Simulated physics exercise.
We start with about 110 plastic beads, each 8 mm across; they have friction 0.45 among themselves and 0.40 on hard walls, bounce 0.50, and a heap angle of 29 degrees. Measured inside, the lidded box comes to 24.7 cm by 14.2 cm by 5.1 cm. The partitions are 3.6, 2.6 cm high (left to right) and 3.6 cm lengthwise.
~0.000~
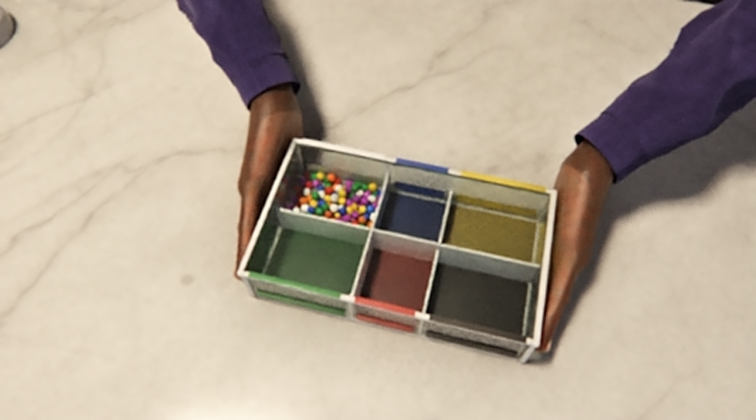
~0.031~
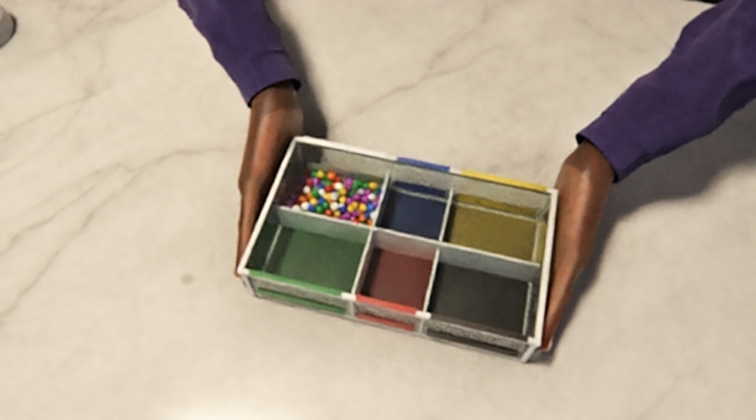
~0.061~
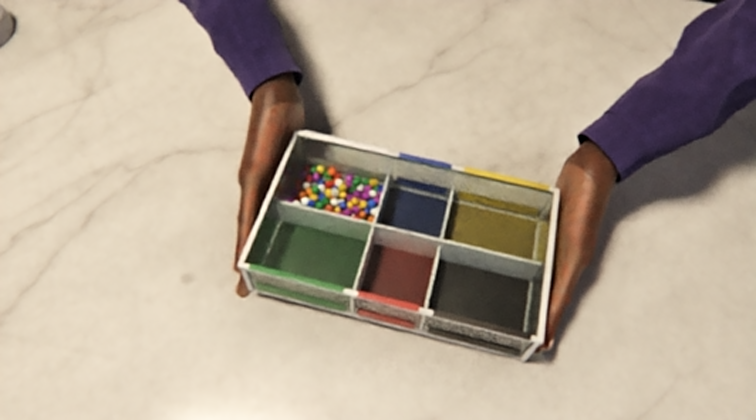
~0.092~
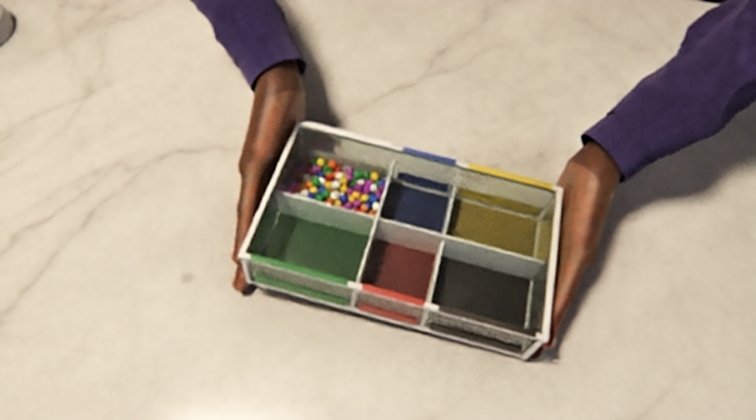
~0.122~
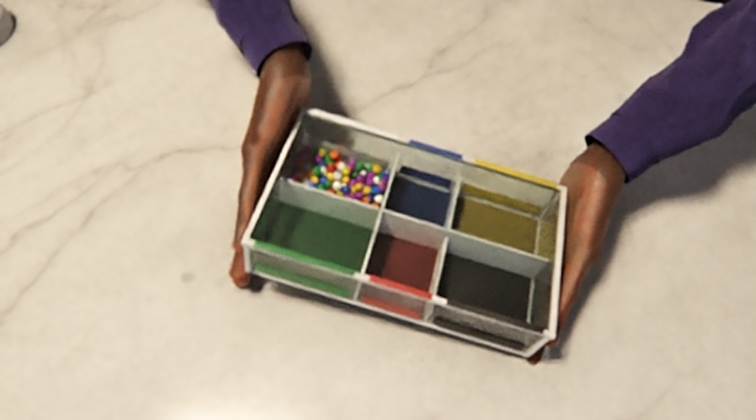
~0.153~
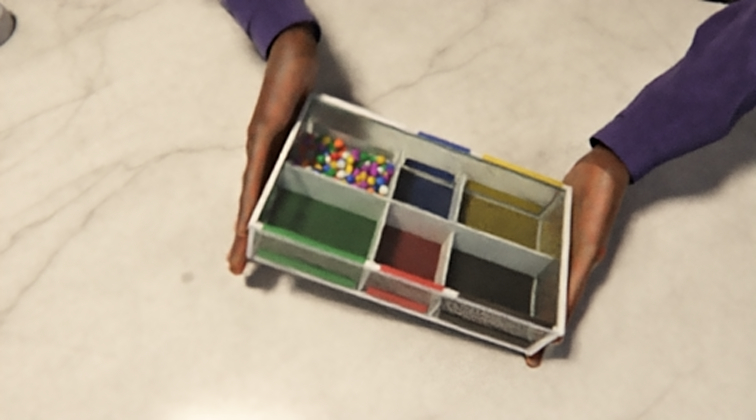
A clear, white-edged box divided into six compartments is held over a pale, veined marble surface, seen from above at an angle. Multicoloured beads fill the back-left compartment, beside empty blue and yellow ones, with green, red and black in front, and dark hands in purple sleeves grip both ends. The hands tilt the box slightly, then more noticeably, its left side rising, while the view stays still.
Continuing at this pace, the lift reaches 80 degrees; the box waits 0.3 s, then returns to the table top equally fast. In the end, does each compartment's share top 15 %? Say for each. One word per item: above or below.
In order - red compartment: Below; blue compartment: Below; green compartment: Below; yellow compartment: Above; white compartment: Above; black compartment: Below.
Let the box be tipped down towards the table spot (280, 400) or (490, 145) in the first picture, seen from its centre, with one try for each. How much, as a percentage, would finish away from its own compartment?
First try: Around 20 percent; second try: Around 10 percent.
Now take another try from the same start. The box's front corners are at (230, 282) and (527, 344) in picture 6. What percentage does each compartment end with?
Final shares: Red 0%, blue 0%, green 25%, yellow 0%, white 75%, black 0%.
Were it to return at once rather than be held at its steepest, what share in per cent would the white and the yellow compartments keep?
White 75; yellow 10.
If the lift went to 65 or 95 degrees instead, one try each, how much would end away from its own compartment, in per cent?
15 and 25 %.
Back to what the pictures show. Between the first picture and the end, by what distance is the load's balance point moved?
I'd put the distance at roughly 5.0 cm.
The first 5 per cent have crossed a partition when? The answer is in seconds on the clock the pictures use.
0.65 s, roughly.
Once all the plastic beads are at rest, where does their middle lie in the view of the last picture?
Roughly (369, 202).
After 0.77 s, tilt 80 degrees; blue 10 %, yellow 10 %, white 80 %.
Then, at 1.18 s, tilt 47 degrees; yellow 20 %, white 80 %.
Then, at 1.68 s, tilt 0 degrees; blue 5 %, yellow 20 %, white 75 %.
At rest (2.0 s), red 0 %, blue 5 %, green 0 %, yellow 20 %, white 75 %, black 0 %.
